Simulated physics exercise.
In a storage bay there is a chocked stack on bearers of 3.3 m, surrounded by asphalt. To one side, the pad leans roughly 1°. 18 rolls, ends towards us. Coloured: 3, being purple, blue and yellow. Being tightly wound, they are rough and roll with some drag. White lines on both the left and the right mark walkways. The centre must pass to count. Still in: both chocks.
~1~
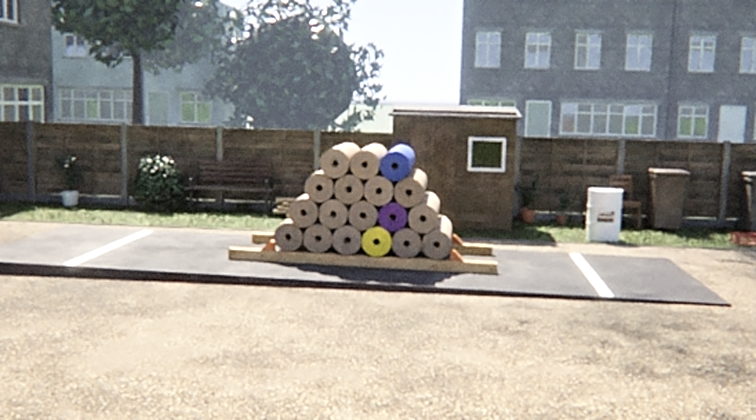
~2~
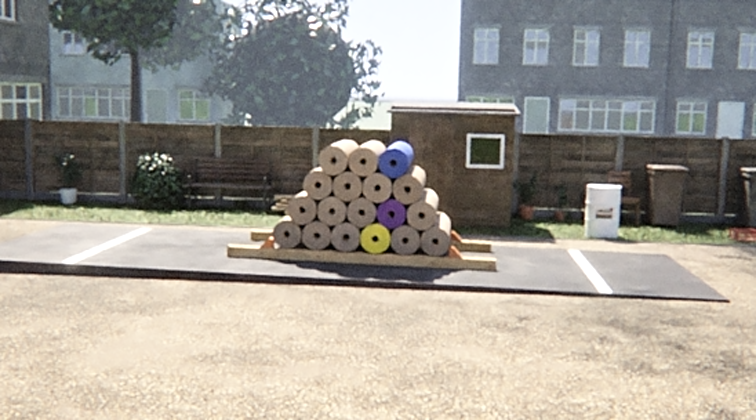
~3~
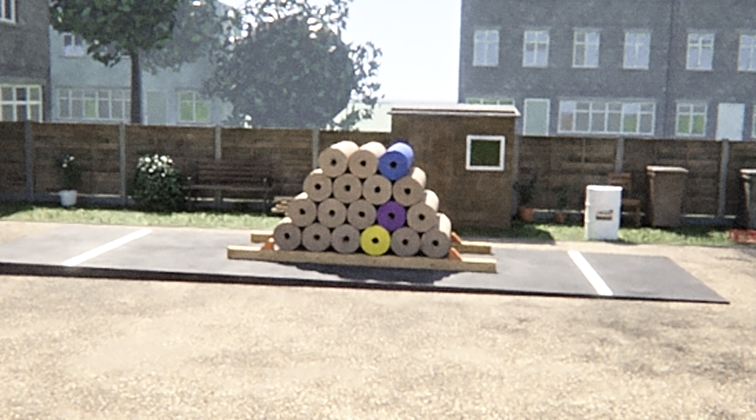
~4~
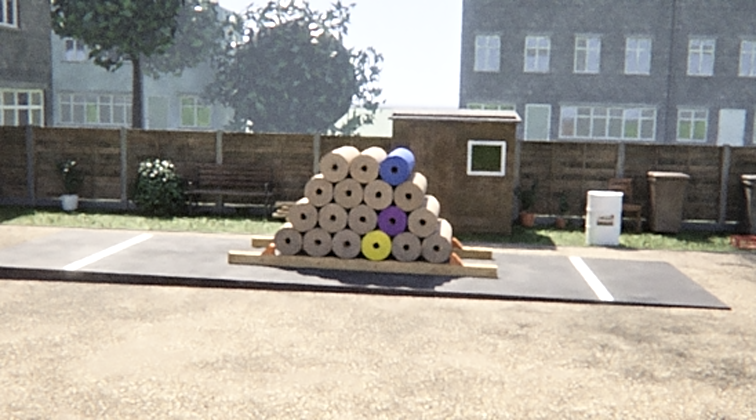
Nothing moves in the stack of tan rolls, which sits on timber bearers on a dark pad between two white lines. One blue roll stays at the top right, a purple one below it and a yellow one in the bottom row, with a shed and fence behind.
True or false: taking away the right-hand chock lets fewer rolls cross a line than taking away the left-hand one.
False.
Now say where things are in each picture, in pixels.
The first picture shows purple (393, 217), blue (395, 166), yellow (377, 242); the pad is a shade lower on the right; 6 of the 18 form the bottom row; nothing moves.
The second picture shows purple (391, 214), blue (393, 163), yellow (375, 239); nothing moves.
The third picture shows purple (391, 216), blue (393, 165), yellow (375, 241); both chocks in; lines at (99, 252) and (595, 280); nothing moves.
The fourth picture shows purple (392, 221), blue (394, 170), yellow (376, 246); nothing moves.
Chock on the left freed, after 0.9 s, purple is up on others, 130 cm from the bearers' right end; blue is up on others, 130 cm from the bearers' right end; yellow is on the bearers, 145 cm from the bearers' right end; 0 past a line.
Chock on the left freed, at the end, purple is up on others, 130 cm from the bearers' right end; blue is up on others, 130 cm from the bearers' right end; yellow is on the bearers, 145 cm from the bearers' right end; 0 past a line.
Chock on the right freed, after 2.4 s, purple is up on others, 115 cm from the bearers' right end, rolling right; blue is up on others, 70 cm from the bearers' right end, rolling right; yellow is on the bearers, 145 cm from the bearers' right end; 0 past a line.
Chock on the right freed, at the end, purple is on the bearers, 75 cm from the bearers' right end; blue is on the bearers, 5 cm from the bearers' right end; yellow is on the bearers, 145 cm from the bearers' right end; 2 past a line.
